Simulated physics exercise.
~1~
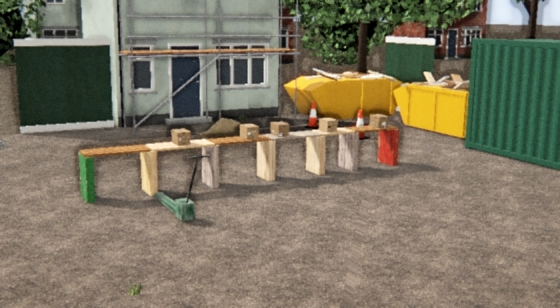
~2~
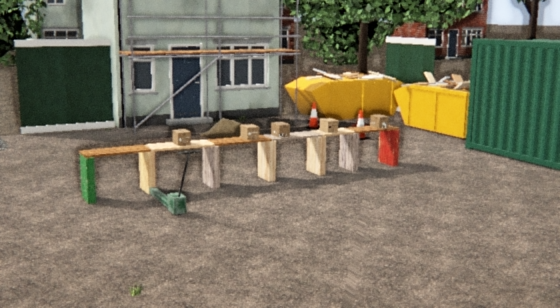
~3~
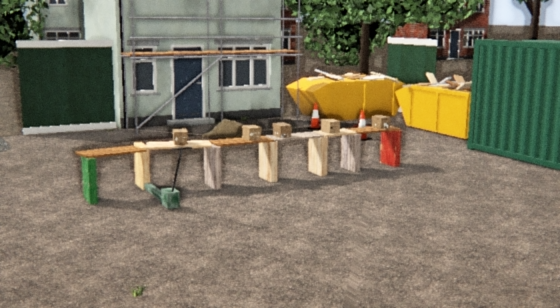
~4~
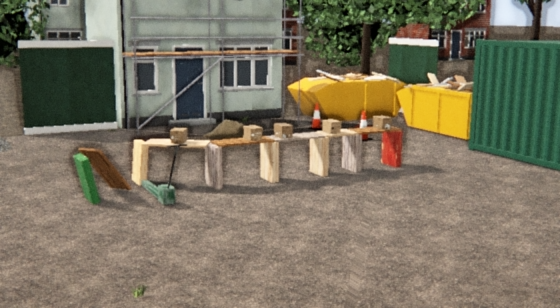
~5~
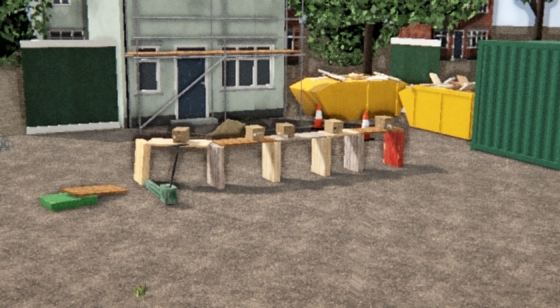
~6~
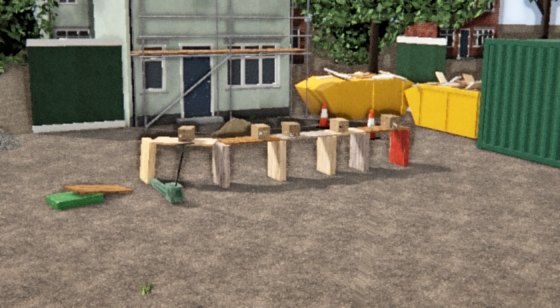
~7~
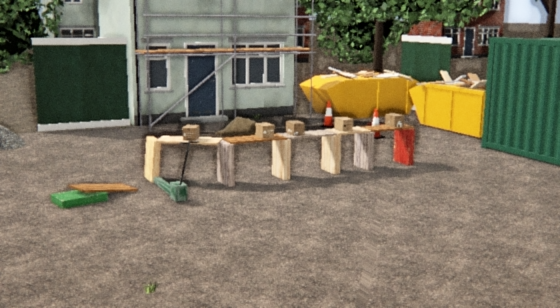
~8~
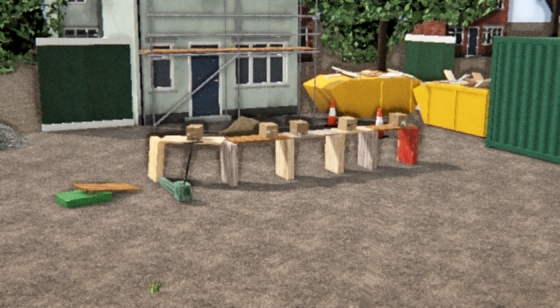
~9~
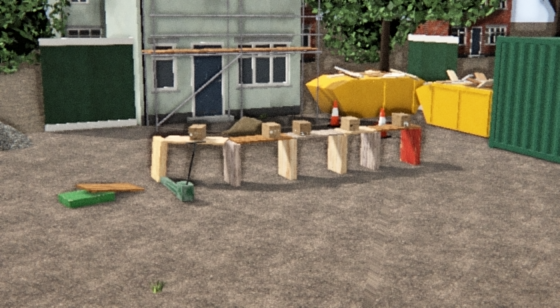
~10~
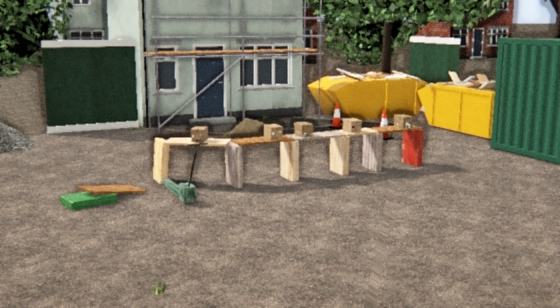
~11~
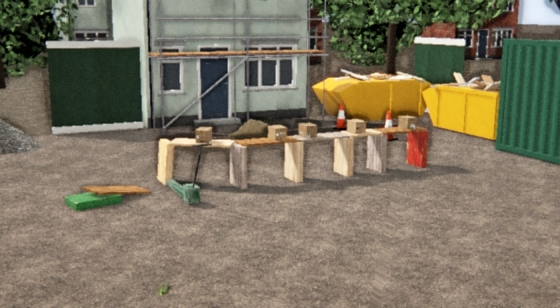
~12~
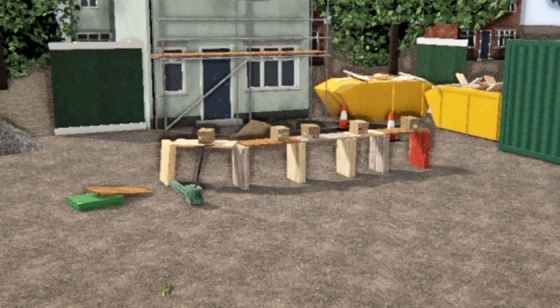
A small green jack shifts slightly left at the base of a low row of boards on upright slabs, and the green upright at the left end tips over, bringing down its board. Both lie on the ground while the rest, including the red upright, stays standing.
